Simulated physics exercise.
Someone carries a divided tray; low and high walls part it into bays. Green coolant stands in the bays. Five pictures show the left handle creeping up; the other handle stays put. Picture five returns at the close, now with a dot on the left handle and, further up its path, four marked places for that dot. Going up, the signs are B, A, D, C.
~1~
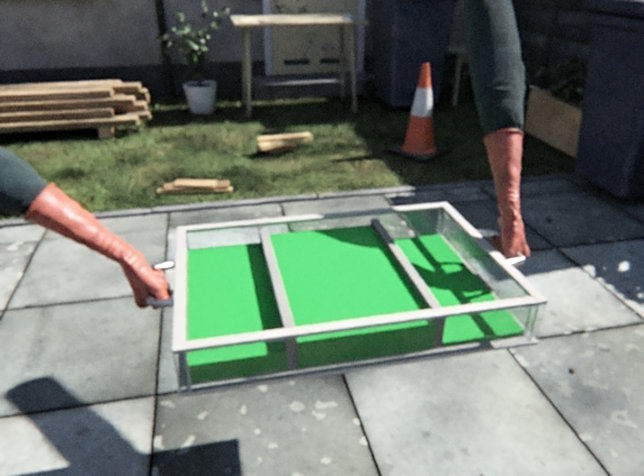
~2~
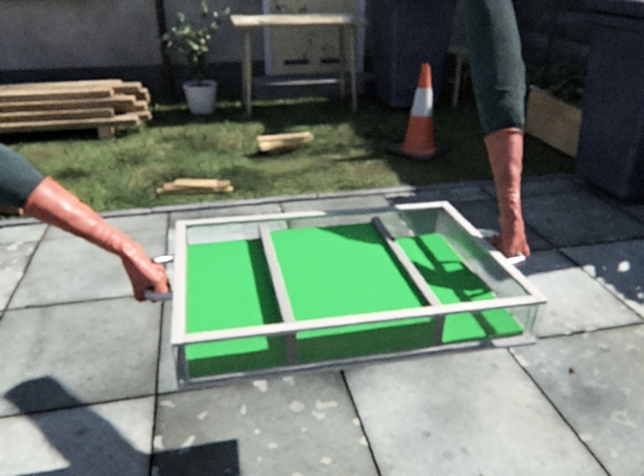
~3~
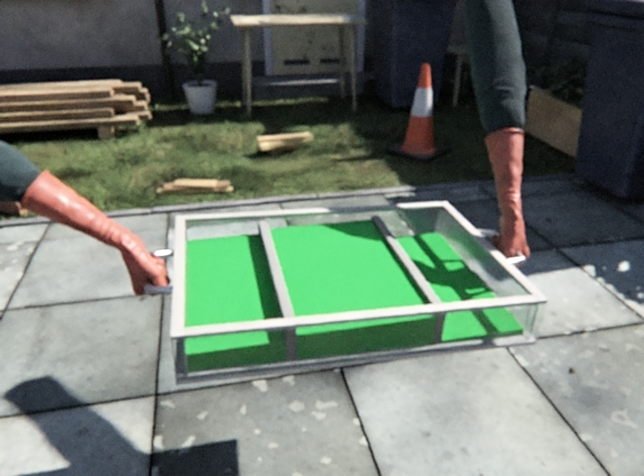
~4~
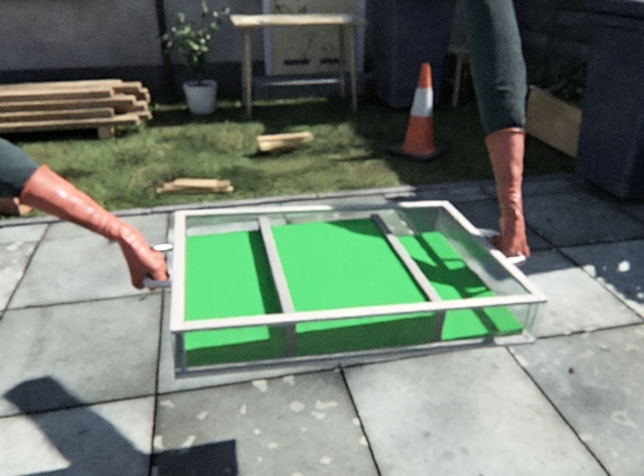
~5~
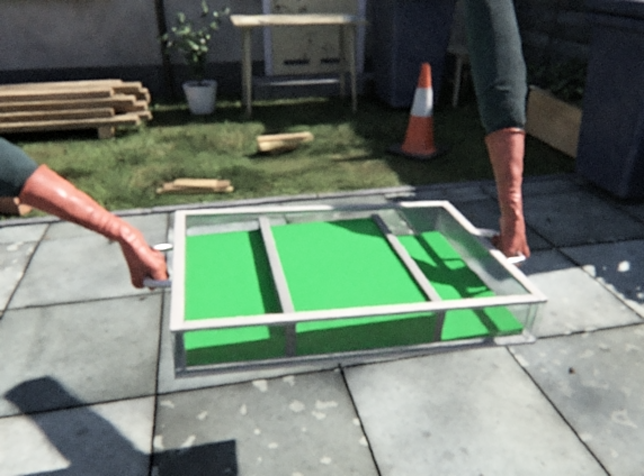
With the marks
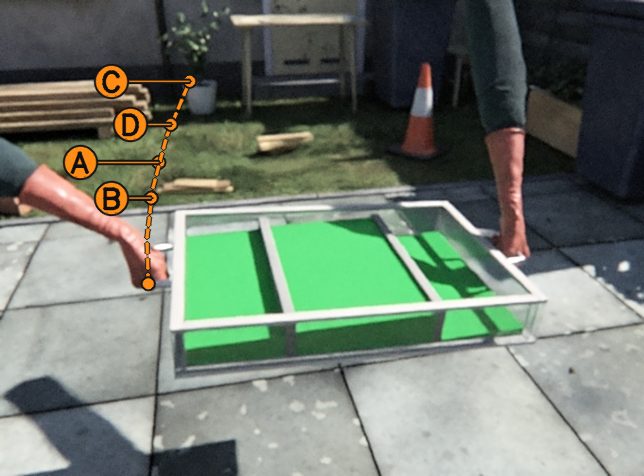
Two red-gloved hands hold a clear, divided tray of green liquid above grey paving; the left hand raises its side slightly, tilting the tray gently down to the right, while the right hand stays nearly still.
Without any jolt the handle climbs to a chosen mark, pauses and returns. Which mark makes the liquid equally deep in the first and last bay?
B works best here.
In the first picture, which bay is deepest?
It is the middle one.
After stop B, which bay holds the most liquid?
It is the middle one.
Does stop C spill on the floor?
Yes, some is lost.
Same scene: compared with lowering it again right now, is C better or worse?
Stop C is worse.
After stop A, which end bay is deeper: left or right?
The right end bay.
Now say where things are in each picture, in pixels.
The tray is level; deepest in the middle bay, at (341, 273), shallowest in the right; left handle at (152, 285).
Tipped about 1° down to the right; no wall is crossed; left handle at (151, 278).
Tipped about 2° down to the right; no wall is crossed; left handle at (151, 272).
Tipped about 3° down to the right; no wall is crossed; left handle at (150, 266).
Tipped about 3° down to the right; deepest in the middle bay, at (340, 264), shallowest in the right; left handle at (150, 266).
On the marked copy, A at (158, 162); B at (151, 198); C at (189, 81); D at (170, 124).
For stop A, the right end bay stands much deeper than the other; nothing spills.
For stop B, the two end bays stand about equally deep; nothing spills.
For stop C, the right end bay stands much deeper than the other; about 33 % goes over the rim.
For stop D, the right end bay stands much deeper than the other; about 15 % goes over the rim.
